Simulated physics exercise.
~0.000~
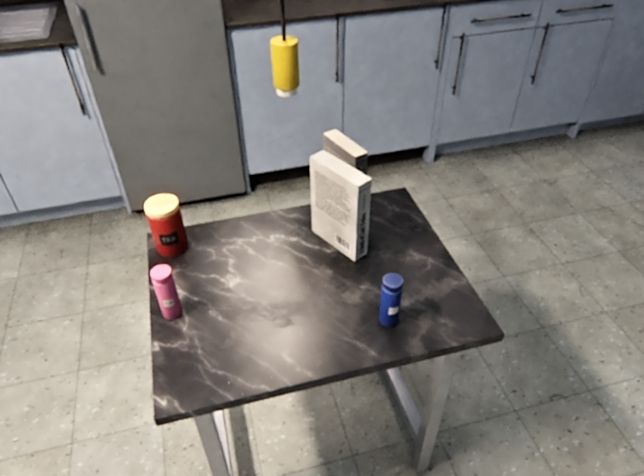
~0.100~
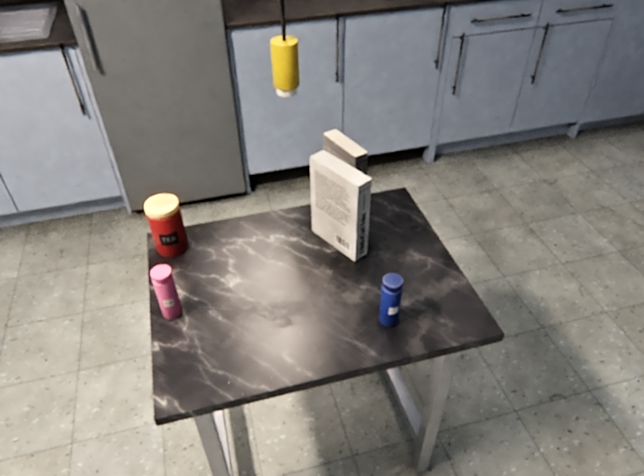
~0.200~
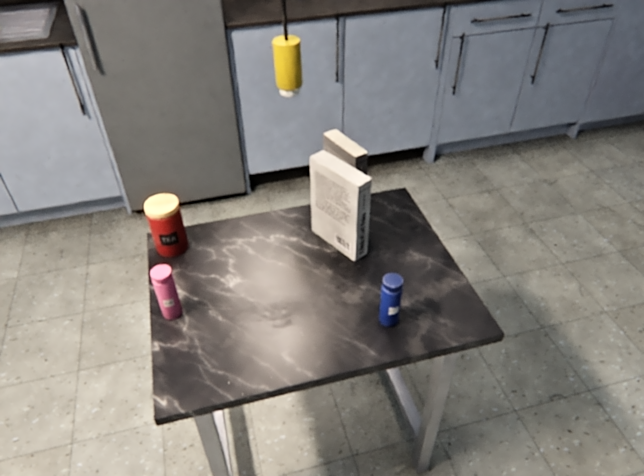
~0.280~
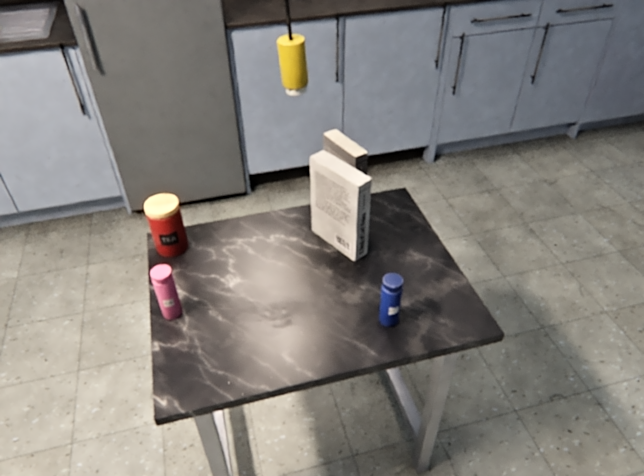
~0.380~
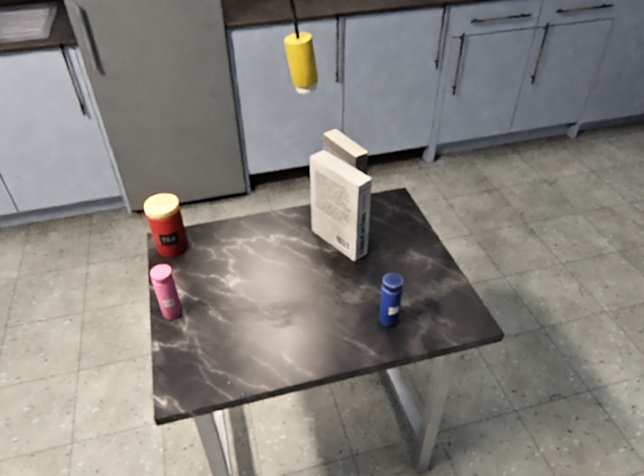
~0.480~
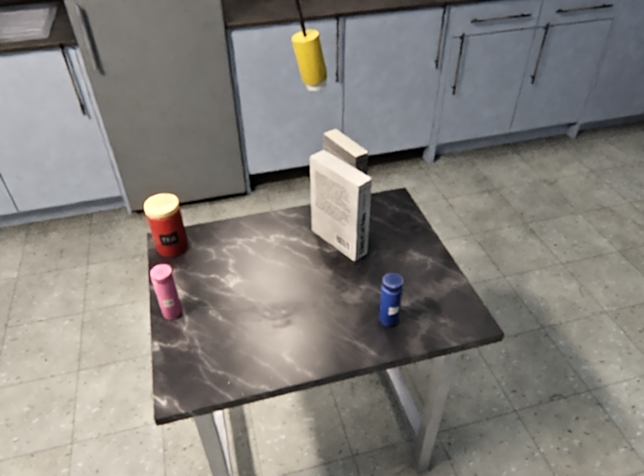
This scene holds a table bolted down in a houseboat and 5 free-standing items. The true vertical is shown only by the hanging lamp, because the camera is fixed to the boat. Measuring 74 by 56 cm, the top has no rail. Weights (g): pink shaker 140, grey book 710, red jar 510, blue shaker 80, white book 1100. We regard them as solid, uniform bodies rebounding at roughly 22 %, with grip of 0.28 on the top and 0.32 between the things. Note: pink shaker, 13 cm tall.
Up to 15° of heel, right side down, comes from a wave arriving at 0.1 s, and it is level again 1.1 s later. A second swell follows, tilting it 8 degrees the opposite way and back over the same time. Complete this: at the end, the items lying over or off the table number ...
... exactly two.
After 0.88 s, heel 9°, right side down; grey book 46° off its base near (372, 178); white book 17° off its base.
After 1.08 s, heel 2°, right side down; grey book on its side near (397, 191); white book 71° off its base.
In the end (2.8 s), toppled on the table, grey book and white book; the other 3 under 5 cm from the start. At the end, from the last picture's camera, pink shaker near (167, 293), grey book near (398, 190).
